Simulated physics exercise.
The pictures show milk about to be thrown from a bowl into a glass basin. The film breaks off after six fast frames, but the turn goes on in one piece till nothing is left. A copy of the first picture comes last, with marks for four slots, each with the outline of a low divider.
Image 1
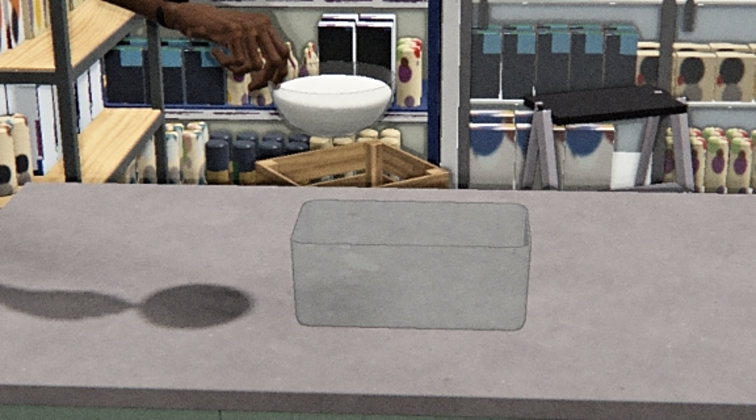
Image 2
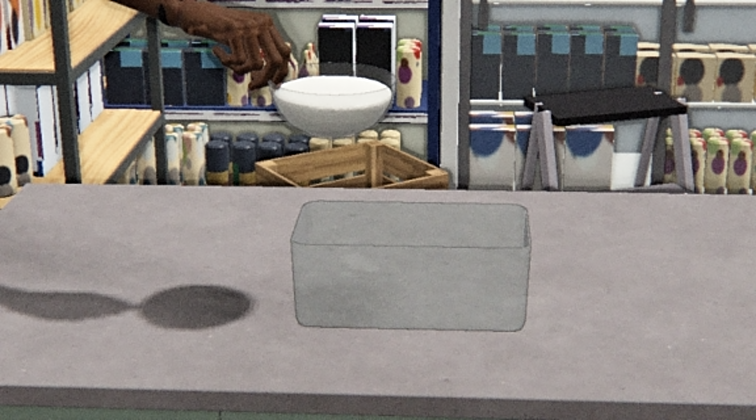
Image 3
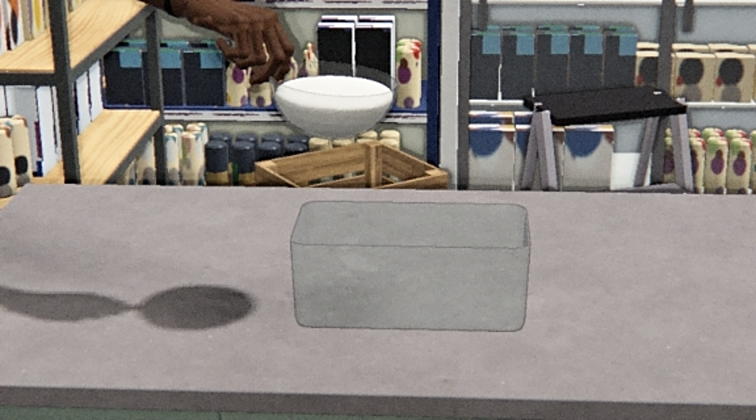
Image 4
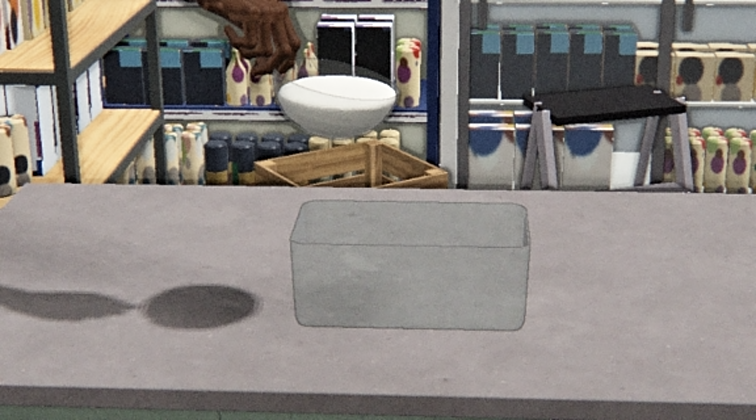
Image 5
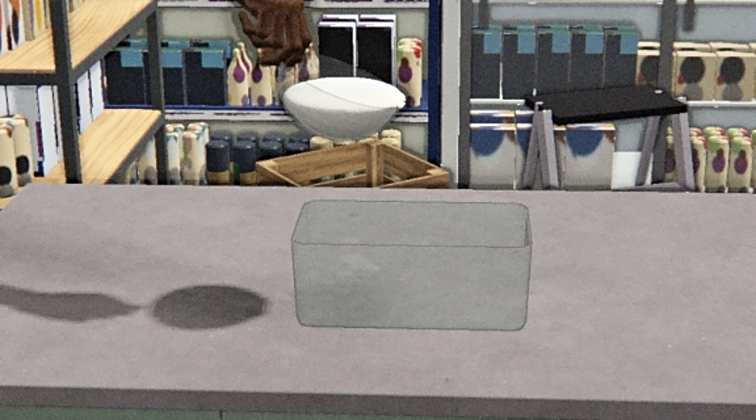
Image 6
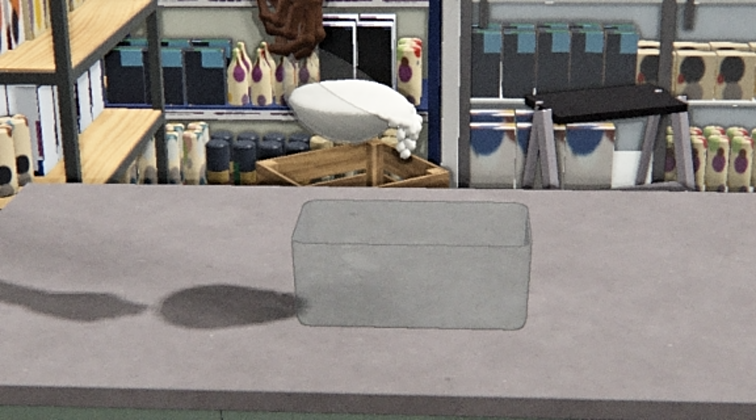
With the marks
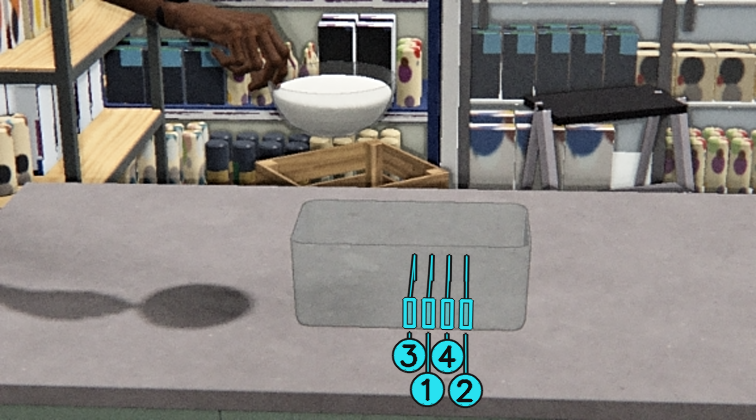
In what looks like a shop or storeroom, a still camera looks slightly down across a grey counter toward stocked shelves. A clear glass basin sits empty on the counter, while behind it a dark-skinned hand is beside a white bowl of milk, above a wooden crate. The bowl gradually tips rightward as the hand rises slightly, and white milk spills over its right lip in a short, lumpy stream.
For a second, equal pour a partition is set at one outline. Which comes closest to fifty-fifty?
The answer is position 4.
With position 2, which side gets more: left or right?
The left one.
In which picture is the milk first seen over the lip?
In picture 5.
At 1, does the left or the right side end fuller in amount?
The right side.
On the marked copy, 1 at (428, 333); 2 at (465, 334); 3 at (409, 333); 4 at (446, 334).
With 1, about 29 % ends left of the wall and 71 % right of it.
With 2, about 80 % ends left of the wall and 19 % right of it.
With 3, about 17 % ends left of the wall and 82 % right of it.
With 4, about 48 % ends left of the wall and 52 % right of it.
